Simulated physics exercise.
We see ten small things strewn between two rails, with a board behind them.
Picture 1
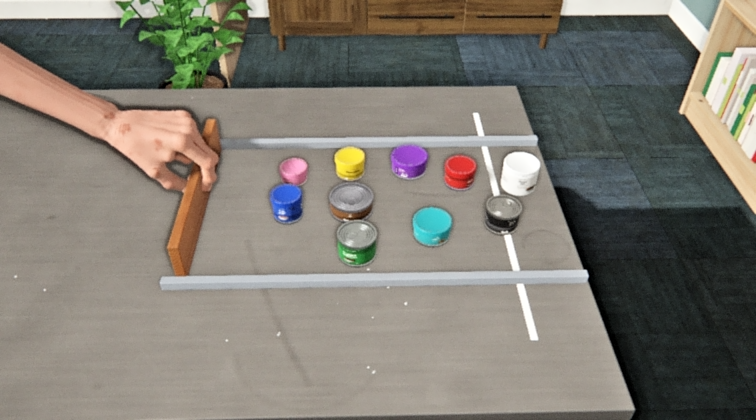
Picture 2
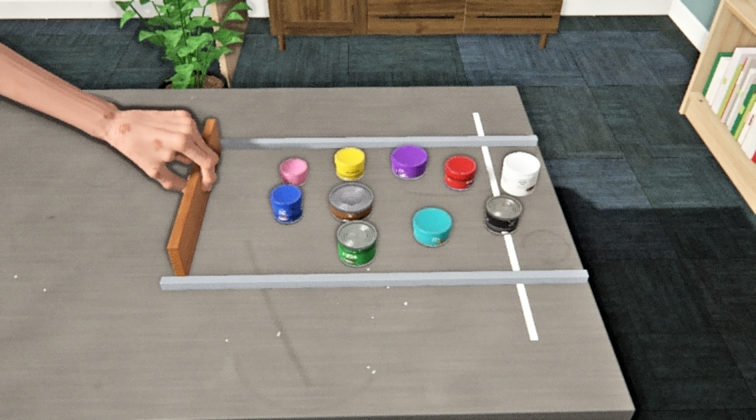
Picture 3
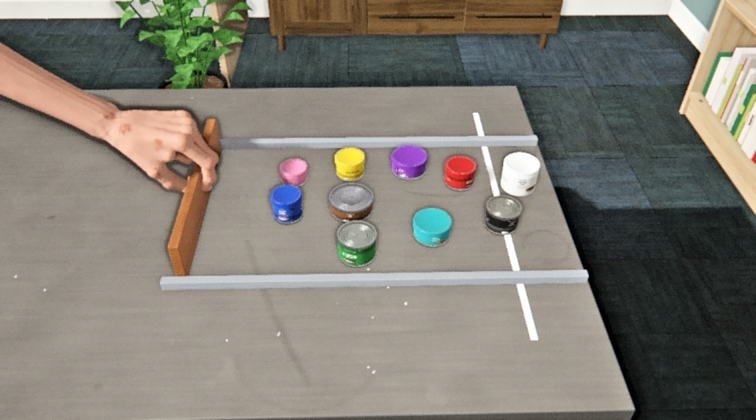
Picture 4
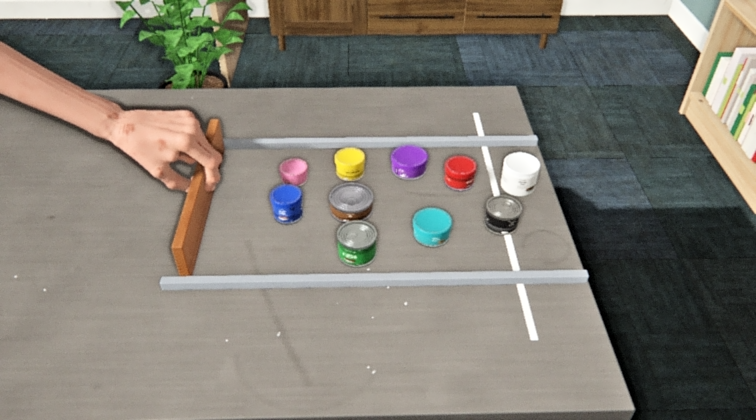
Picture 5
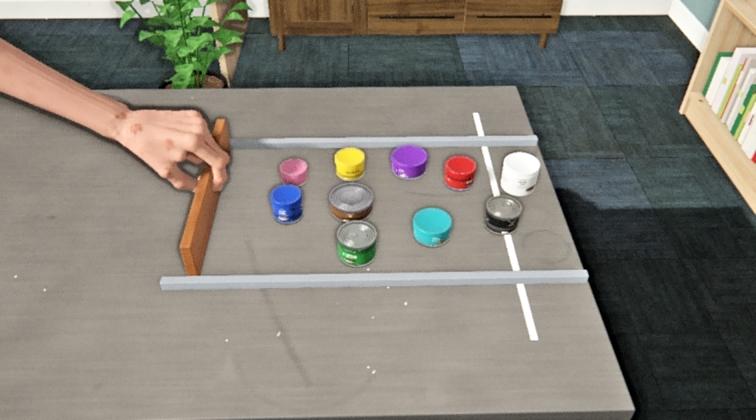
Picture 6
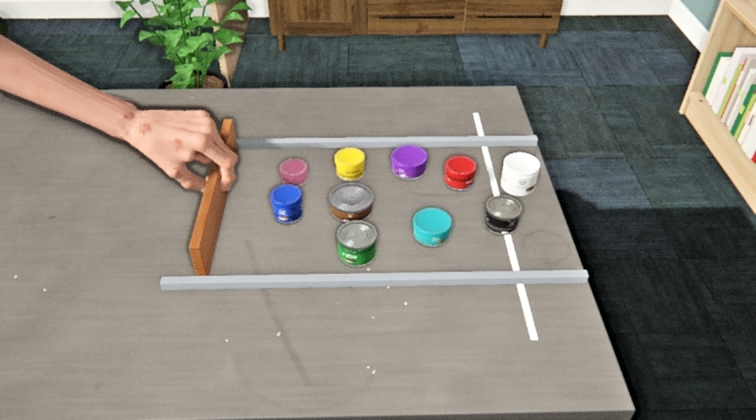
To begin with, a hand holds a wooden board upright at the left end of two gray rails, with ten small colorful pots scattered between them and a white tape line at the right. Then the hand slides the board slightly rightward, while the pots stay still.
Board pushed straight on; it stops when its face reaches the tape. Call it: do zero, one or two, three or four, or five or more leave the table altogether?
One or two.
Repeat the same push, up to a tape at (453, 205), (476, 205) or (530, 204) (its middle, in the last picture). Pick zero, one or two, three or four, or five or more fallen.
First no fall at all, then not one, and lastly five or more.
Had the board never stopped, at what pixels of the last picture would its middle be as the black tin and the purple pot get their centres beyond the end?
Black tin: (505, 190); purple pot: (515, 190).
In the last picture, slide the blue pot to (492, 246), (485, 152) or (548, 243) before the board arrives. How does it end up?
Going through them in order, it keeps its spot, it ends up falling, and it keeps its spot.
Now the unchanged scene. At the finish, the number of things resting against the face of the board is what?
Looks like 4 of them, all told.
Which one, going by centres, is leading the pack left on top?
That's the black tin.
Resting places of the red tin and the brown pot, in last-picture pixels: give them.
Near (534, 168) and (535, 192).
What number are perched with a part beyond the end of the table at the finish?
2, I think.
A little later, none off yet; white tub at rest near (520, 174); black tin at rest near (502, 215); red tin at rest near (460, 174).
When it is over, the number that fall off is one or two; down, white tub.
